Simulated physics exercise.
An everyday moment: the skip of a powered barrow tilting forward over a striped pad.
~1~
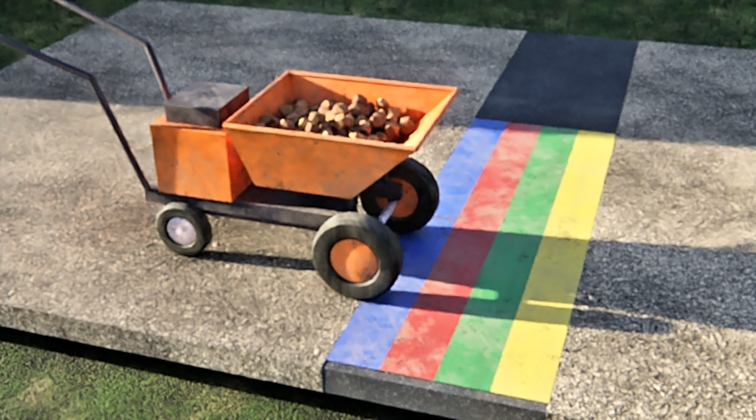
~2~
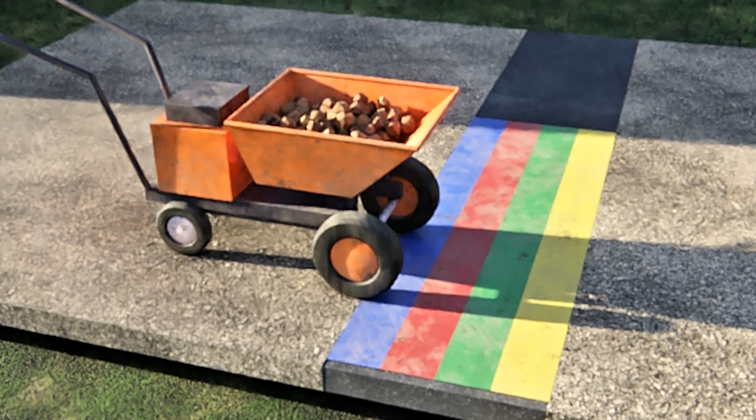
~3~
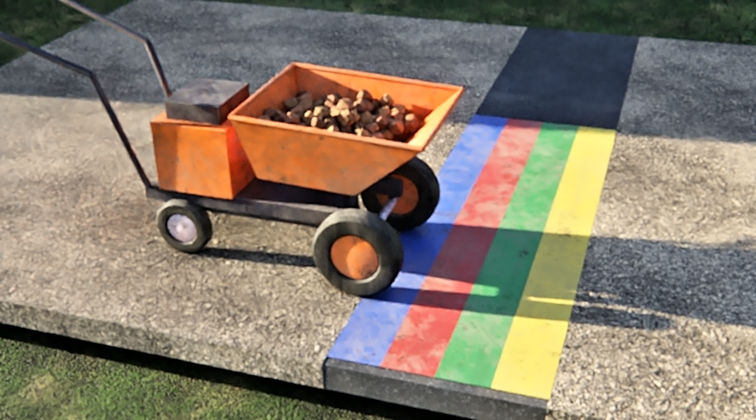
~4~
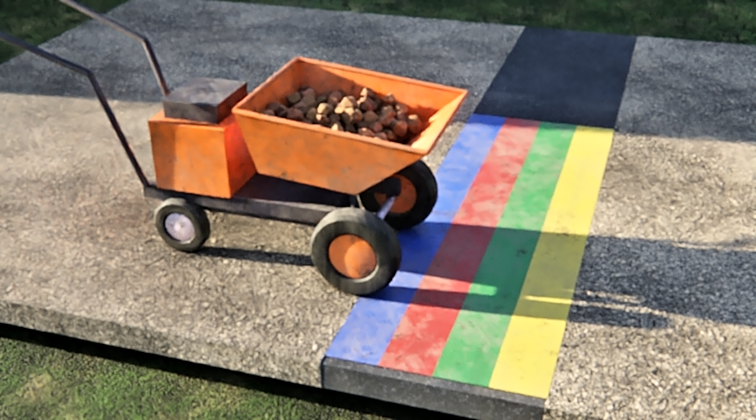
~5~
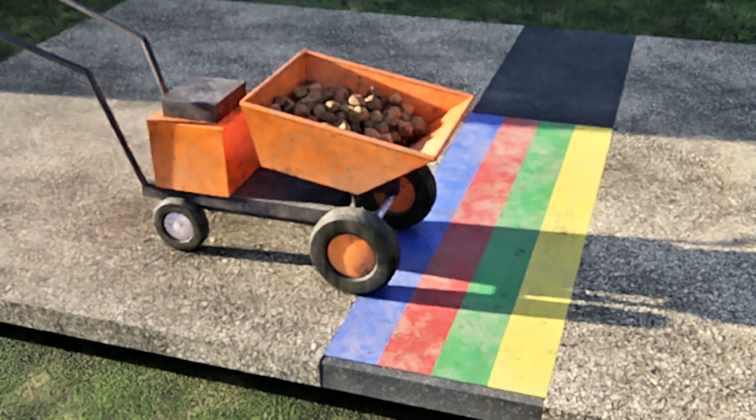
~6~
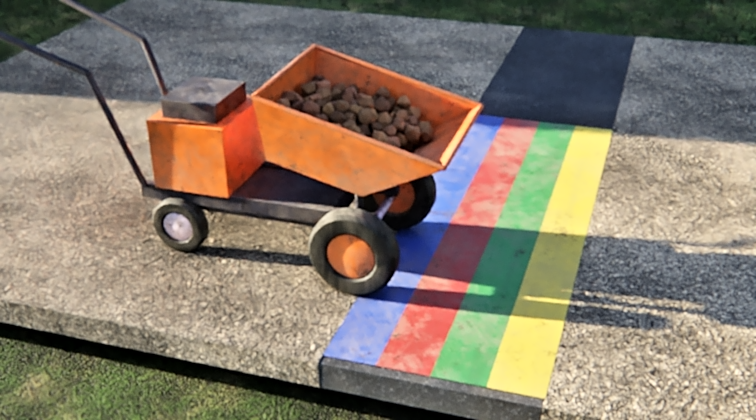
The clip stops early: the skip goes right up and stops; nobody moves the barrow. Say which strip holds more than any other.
The yellow one gets the largest share.
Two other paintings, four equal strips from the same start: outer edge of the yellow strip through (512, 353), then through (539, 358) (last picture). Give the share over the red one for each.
About 0 and 0 per cent.
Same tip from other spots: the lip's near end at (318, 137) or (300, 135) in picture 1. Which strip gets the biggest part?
First the strip in red, then the strip in red.
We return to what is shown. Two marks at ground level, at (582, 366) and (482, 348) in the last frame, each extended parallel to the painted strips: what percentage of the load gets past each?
Roughly 10 per cent, and 70 per cent.
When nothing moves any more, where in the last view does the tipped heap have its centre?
Around (556, 278).
Soon, skip tipped steeply; all in the skip.
A while on, skip tipped right over; about two thirds in the skip; a small part over the green strip; about a quarter over the yellow strip; a small part off the paint.
Towards the end, skip tipped right over; about a third in the skip; a small part over the green strip; about a third over the yellow strip; about a quarter off the paint.
Finally, skip tipped right over; about a third in the skip; none over the blue strip; none over the red strip; a small part over the green strip; about a third over the yellow strip; about a quarter off the paint.
